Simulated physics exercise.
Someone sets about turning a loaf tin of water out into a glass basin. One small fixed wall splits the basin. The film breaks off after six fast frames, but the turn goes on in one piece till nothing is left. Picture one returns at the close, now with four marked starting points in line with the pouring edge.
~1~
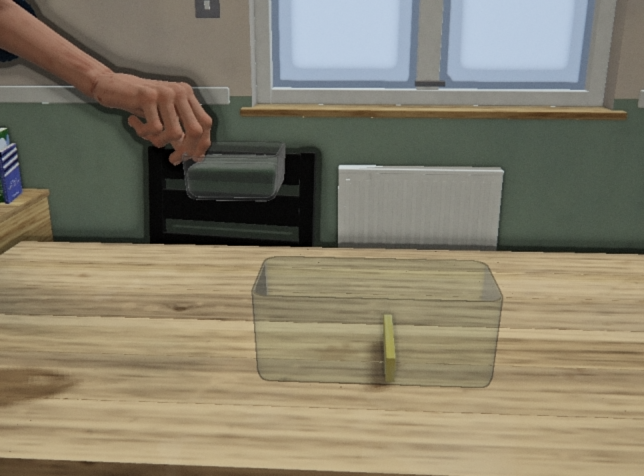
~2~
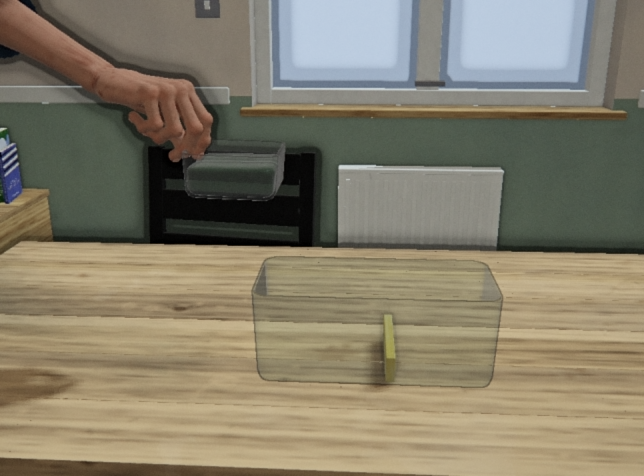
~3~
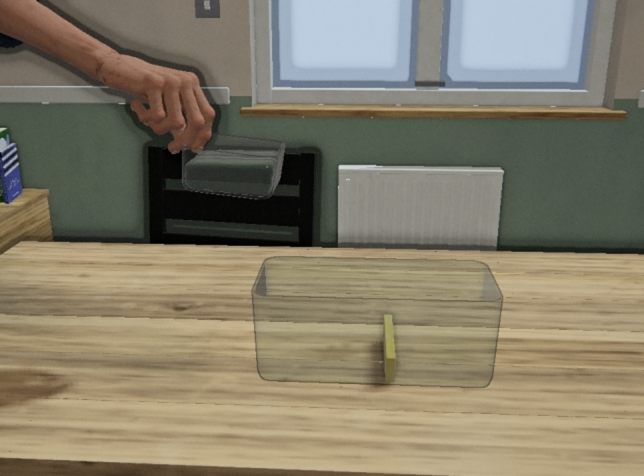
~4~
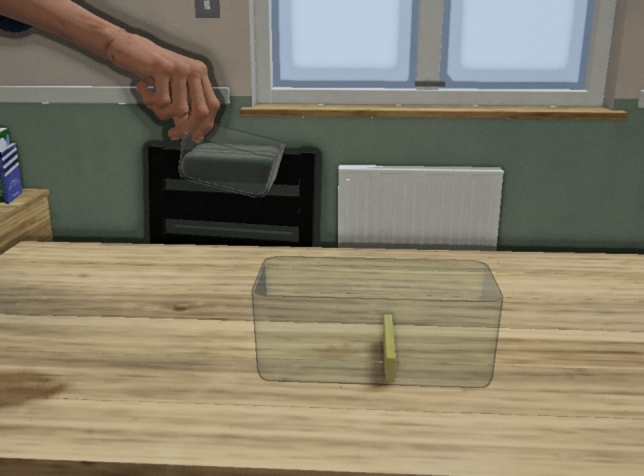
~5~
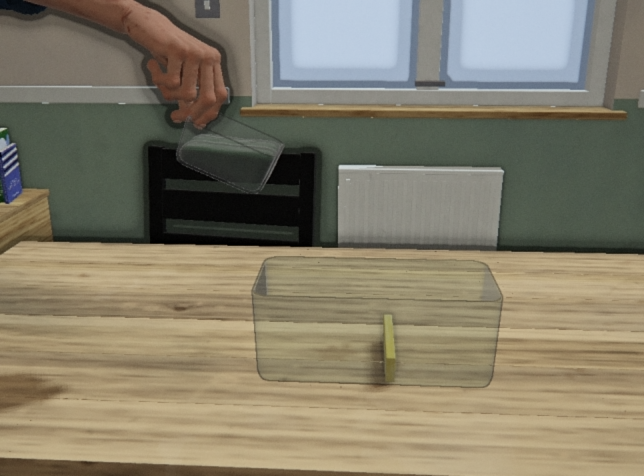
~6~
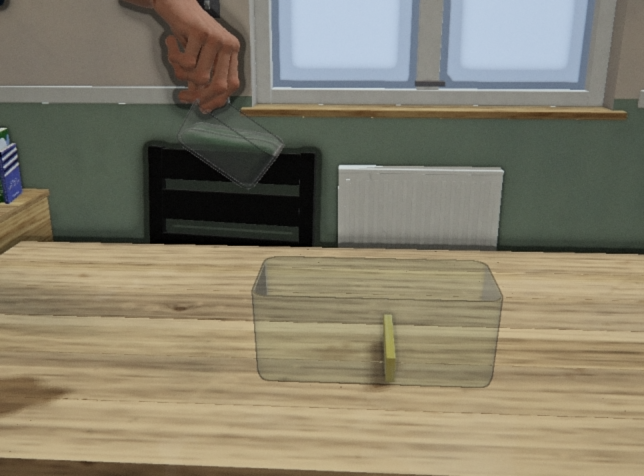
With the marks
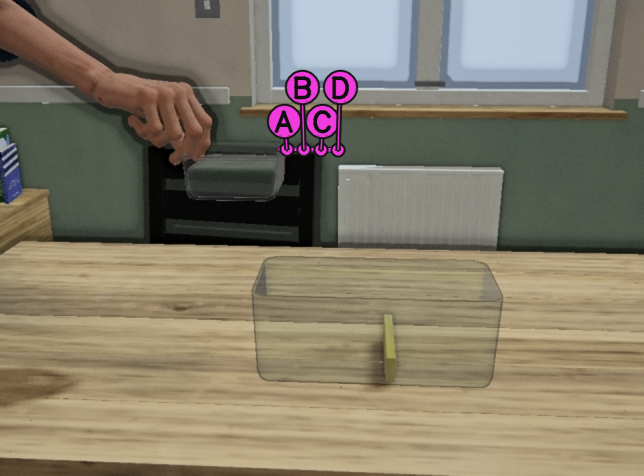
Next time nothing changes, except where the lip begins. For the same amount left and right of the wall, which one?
Take B.
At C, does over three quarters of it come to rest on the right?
No.
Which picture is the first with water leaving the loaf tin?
In picture 6.
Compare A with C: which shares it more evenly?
That would be C.
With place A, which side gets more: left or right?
More ends on the left.
On the marked copy, A at (286, 149); B at (303, 149); C at (320, 149); D at (338, 150).
If A is chosen, about 79 % ends left of the wall and 19 % right of it.
If B is chosen, about 44 % ends left of the wall and 53 % right of it; 3 % is lost outside.
If C is chosen, about 33 % ends left of the wall and 64 % right of it; 3 % is lost outside.
If D is chosen, about 20 % ends left of the wall and 77 % right of it; 3 % is lost outside.
